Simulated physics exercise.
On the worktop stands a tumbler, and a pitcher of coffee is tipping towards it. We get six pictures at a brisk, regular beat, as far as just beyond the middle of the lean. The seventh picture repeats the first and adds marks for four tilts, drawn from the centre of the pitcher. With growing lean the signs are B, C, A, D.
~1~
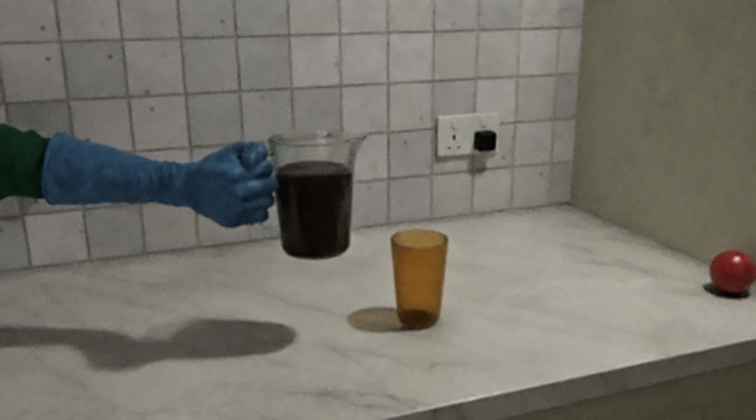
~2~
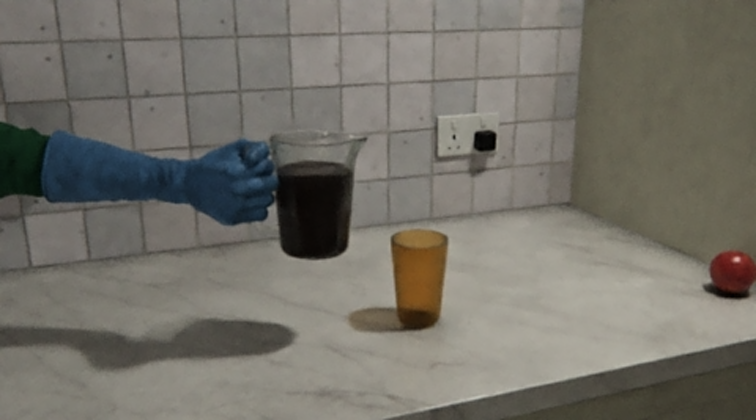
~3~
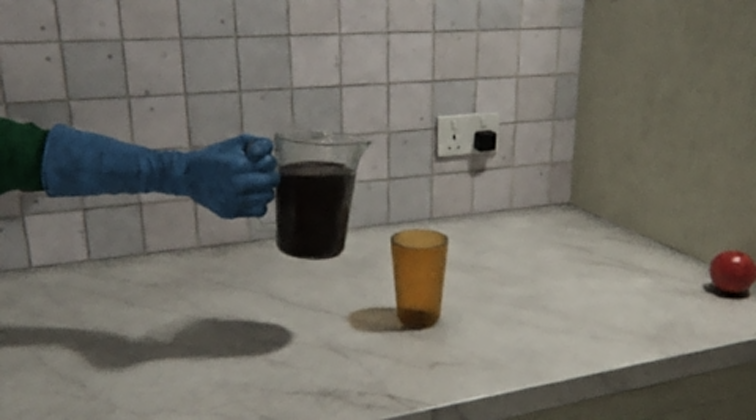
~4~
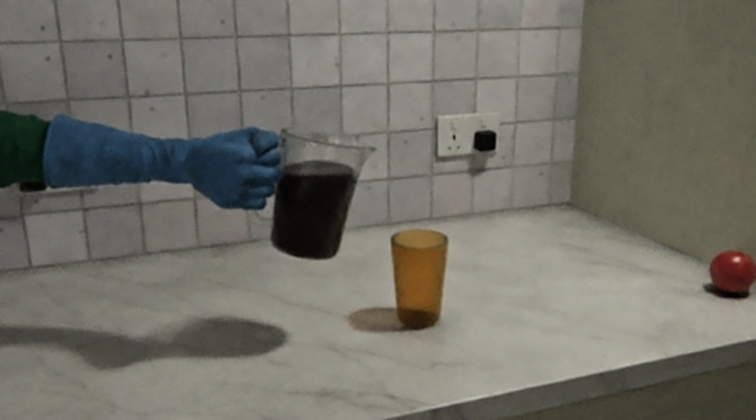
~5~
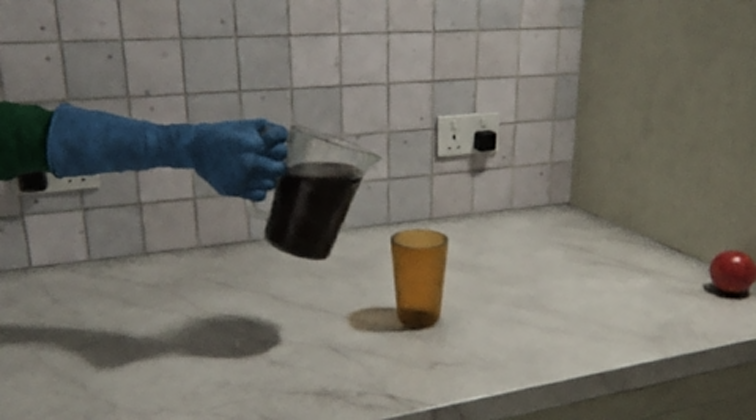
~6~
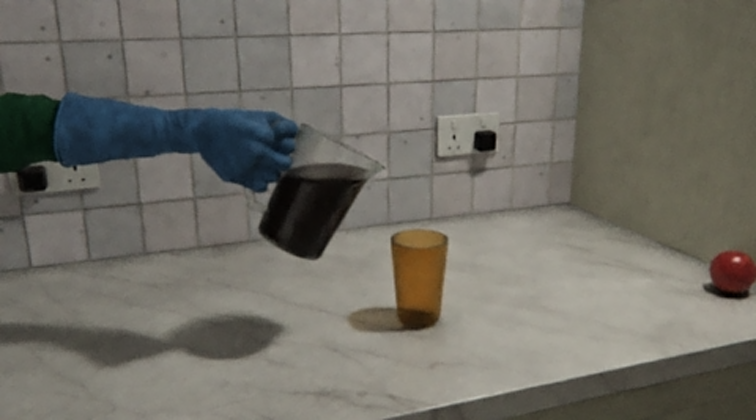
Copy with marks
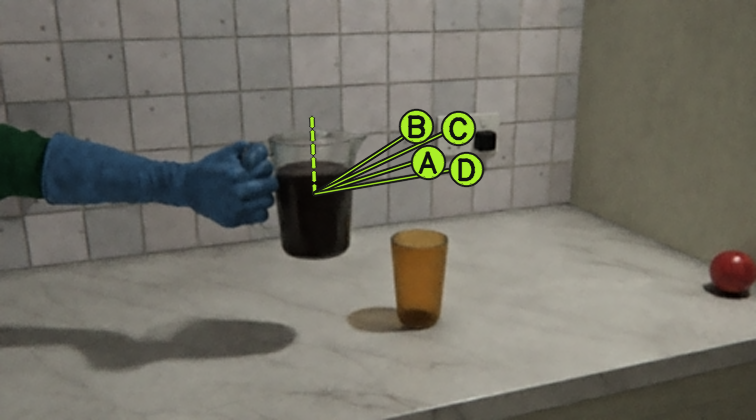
In this clip, a blue-gloved hand holds a clear pitcher of dark liquid above a worktop, upright at first, then gradually tilts it rightward toward an amber tumbler, while a red ball rests at the right.
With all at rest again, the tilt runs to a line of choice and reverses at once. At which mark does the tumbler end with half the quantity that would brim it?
Go for B.
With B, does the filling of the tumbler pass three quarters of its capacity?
No, less.
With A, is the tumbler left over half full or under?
Over.
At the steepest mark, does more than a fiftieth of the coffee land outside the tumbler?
Yes, it does.
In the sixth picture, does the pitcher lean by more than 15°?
Yes, it does.
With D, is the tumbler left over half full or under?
Over half.
In lime, A at (411, 163); B at (402, 137); C at (442, 133); D at (448, 170).
For line A, the tumbler ends with about 90 % of what it can hold; 7 % of the coffee is spilt.
For line B, the tumbler ends with about 49 % of what it can hold.
For line C, the tumbler ends with about 75 % of what it can hold.
For line D, the tumbler ends with about 83 % of what it can hold; 26 % of the coffee is spilt.
